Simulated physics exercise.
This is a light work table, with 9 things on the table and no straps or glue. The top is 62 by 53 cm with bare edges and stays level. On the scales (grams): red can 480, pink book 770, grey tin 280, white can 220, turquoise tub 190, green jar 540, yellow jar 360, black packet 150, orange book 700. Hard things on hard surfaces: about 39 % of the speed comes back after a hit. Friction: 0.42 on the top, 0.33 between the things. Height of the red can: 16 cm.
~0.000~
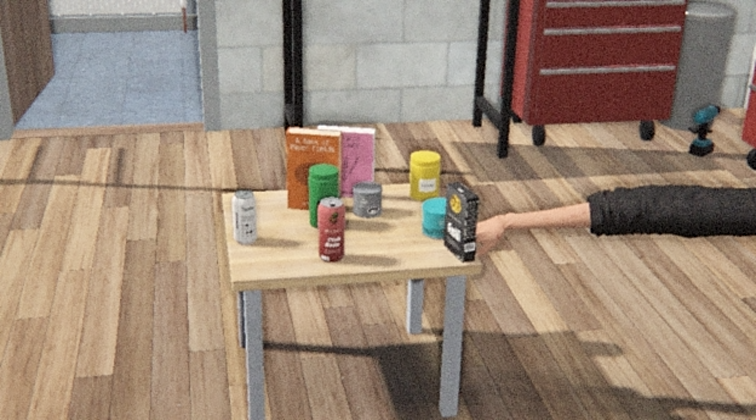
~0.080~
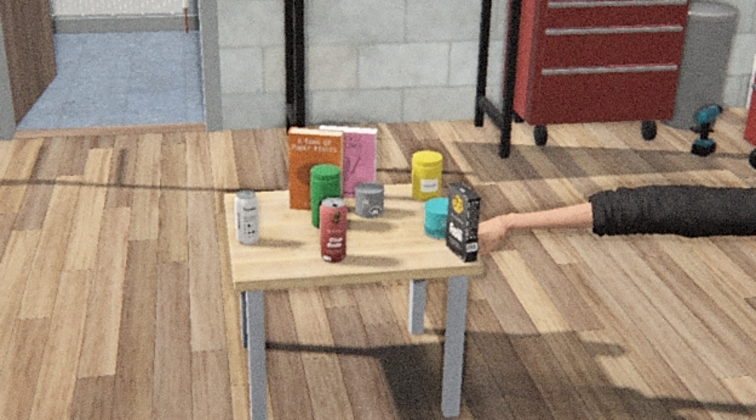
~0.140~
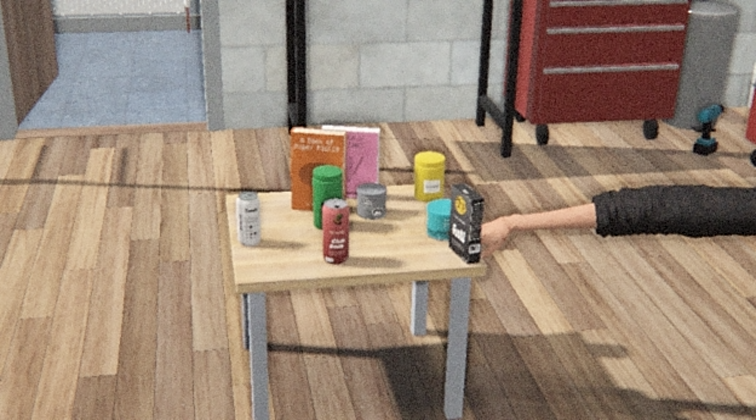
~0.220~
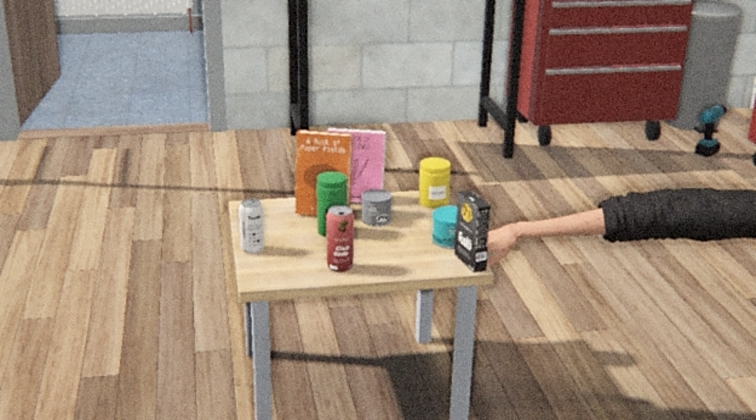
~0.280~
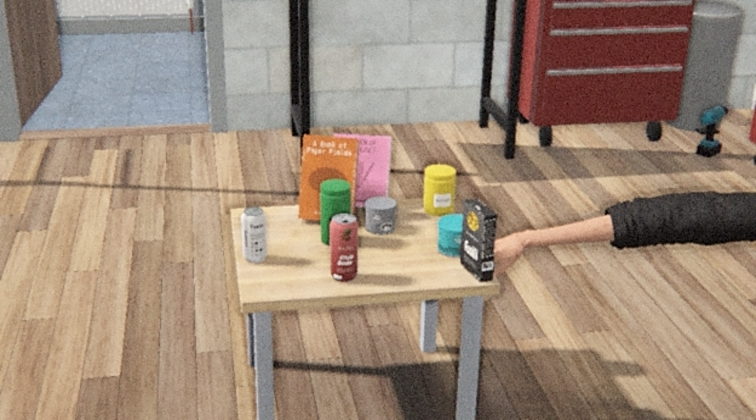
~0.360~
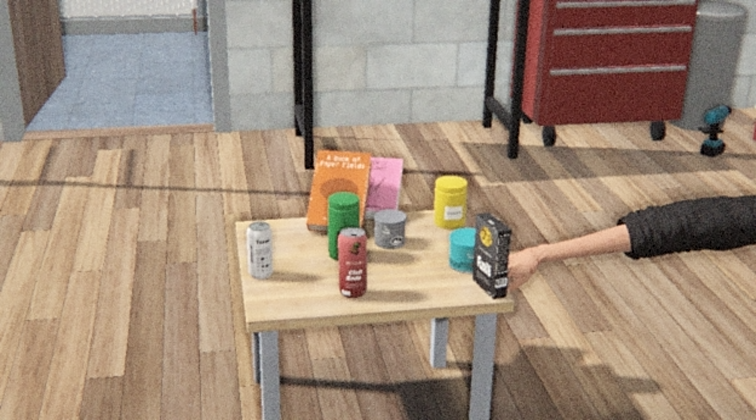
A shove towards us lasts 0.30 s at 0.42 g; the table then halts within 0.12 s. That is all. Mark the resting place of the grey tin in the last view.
Resting place of the grey tin: (404, 262).
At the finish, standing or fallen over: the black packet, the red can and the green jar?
The black packet falls over; the red can falls over; the green jar stays upright.
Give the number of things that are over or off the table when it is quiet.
That comes to 5.
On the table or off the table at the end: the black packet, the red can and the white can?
The black packet ends off the table; the red can ends off the table; the white can ends on the table.
Around 0.56 s, table shifted 26 cm; red can and black packet now off the table; grey tin shifted 9 cm near (403, 258); orange book on its side.
Around 0.96 s, table shifted 26 cm; orange book now off the table; grey tin shifted 11 cm near (404, 262); white can on its side.
Finally (1.9 s), off the table, red can, pink book, black packet and orange book; on their side or leaning hard on the table, white can; not toppled but over 5 cm from the start, grey tin, turquoise tub, green jar and yellow jar. Final places as that camera would see them, grey tin near (404, 262).
